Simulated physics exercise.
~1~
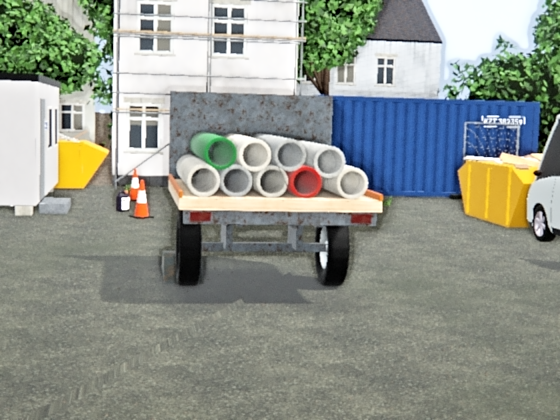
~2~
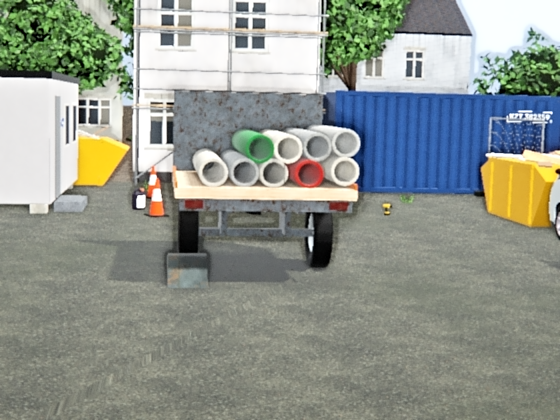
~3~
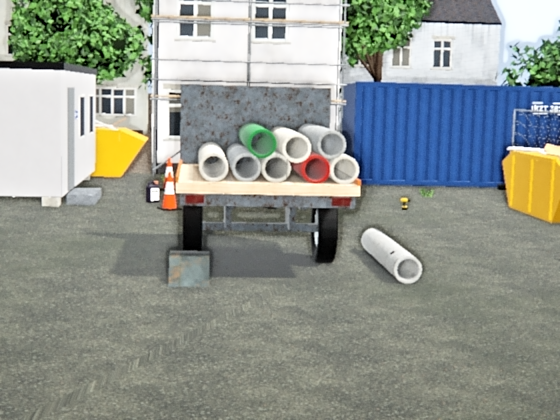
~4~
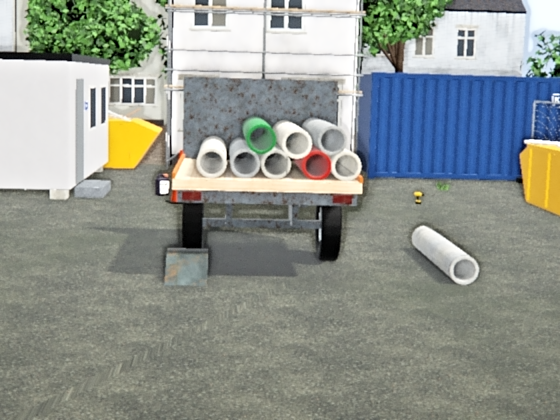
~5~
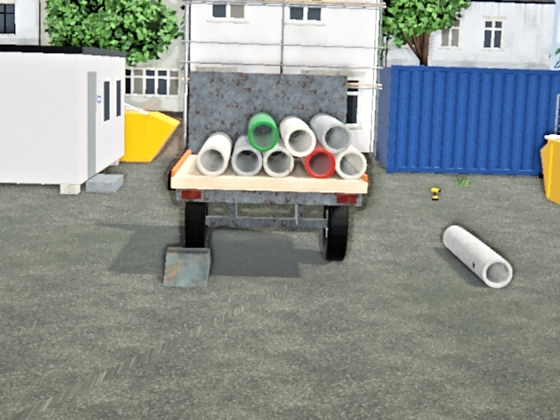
Concrete pipes, one green and one red, shifting on a flat trailer, one pale pipe ending on the ground at right.
